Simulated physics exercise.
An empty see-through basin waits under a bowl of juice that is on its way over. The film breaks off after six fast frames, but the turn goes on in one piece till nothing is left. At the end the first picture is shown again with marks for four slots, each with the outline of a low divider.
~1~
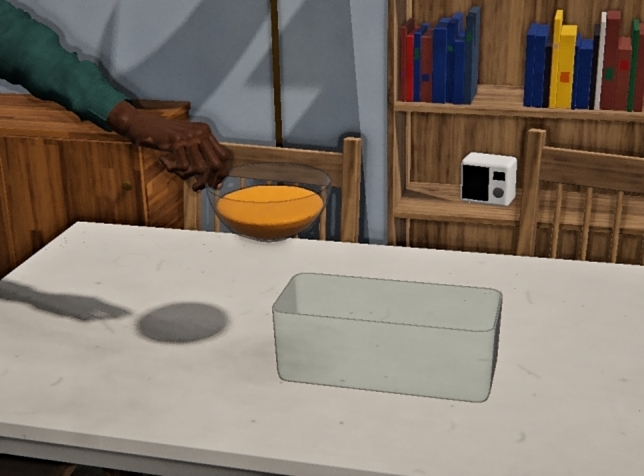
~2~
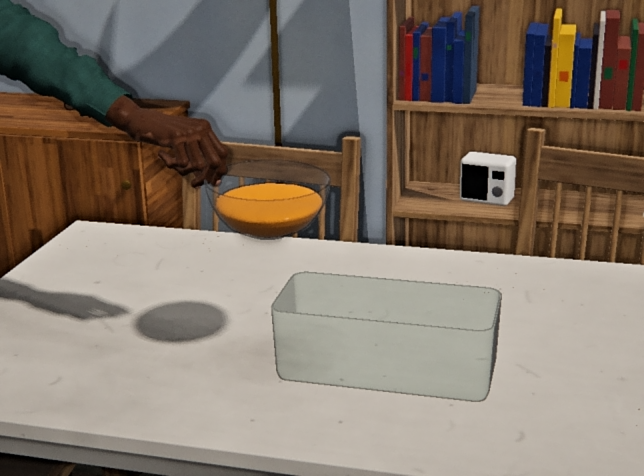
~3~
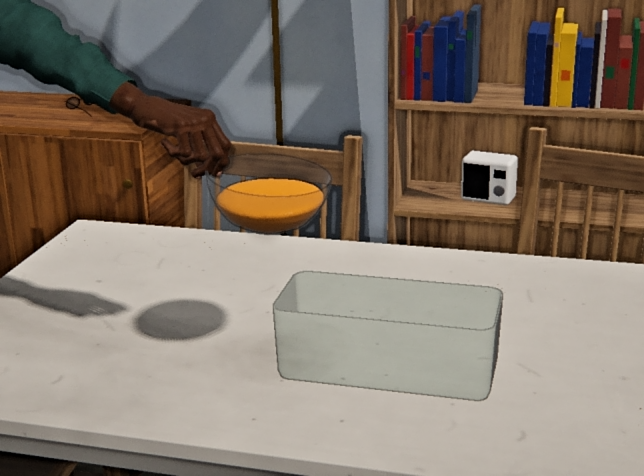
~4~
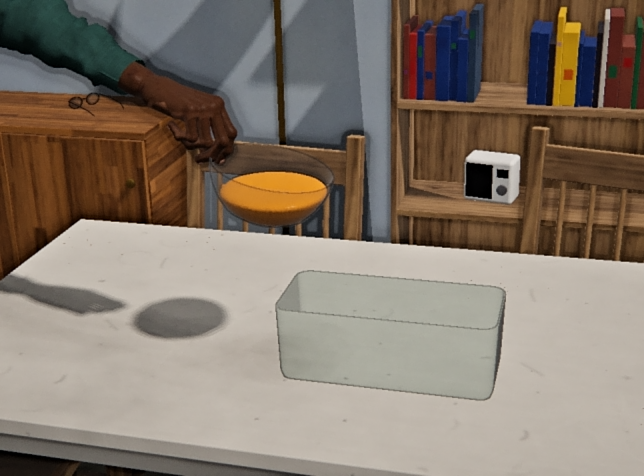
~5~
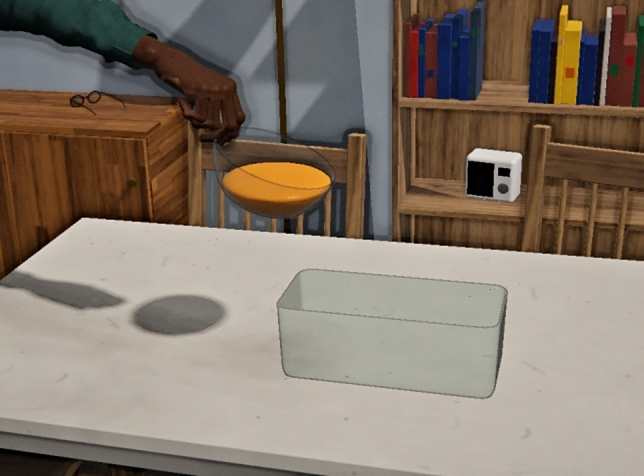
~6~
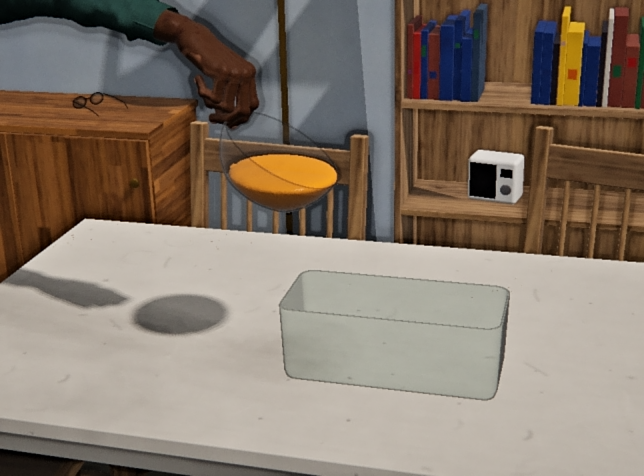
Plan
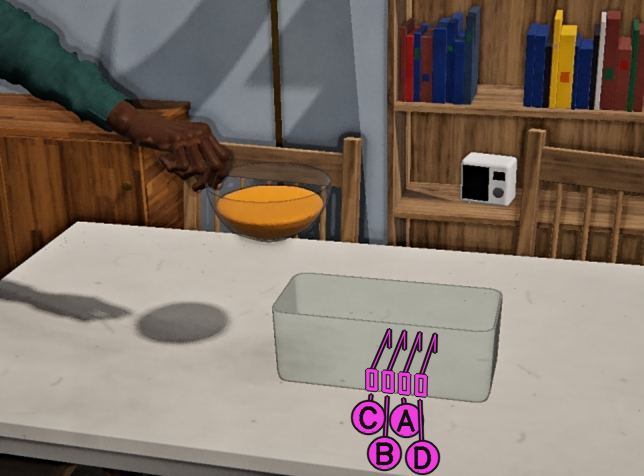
In a room with bookshelves and wooden chairs, a hand held a clear bowl of orange juice above a pale table with an empty see-through basin, then rose and gradually tipped the bowl rightward.
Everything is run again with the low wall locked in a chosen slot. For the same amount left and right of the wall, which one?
Best: A.
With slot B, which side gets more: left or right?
The right side.
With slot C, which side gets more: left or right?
The right side.
In magenta, A at (403, 398); B at (387, 397); C at (371, 395); D at (419, 400).
With A, about 46 % ends left of the wall and 52 % right of it.
With B, about 27 % ends left of the wall and 72 % right of it.
With C, about 18 % ends left of the wall and 80 % right of it.
With D, about 78 % ends left of the wall and 20 % right of it.
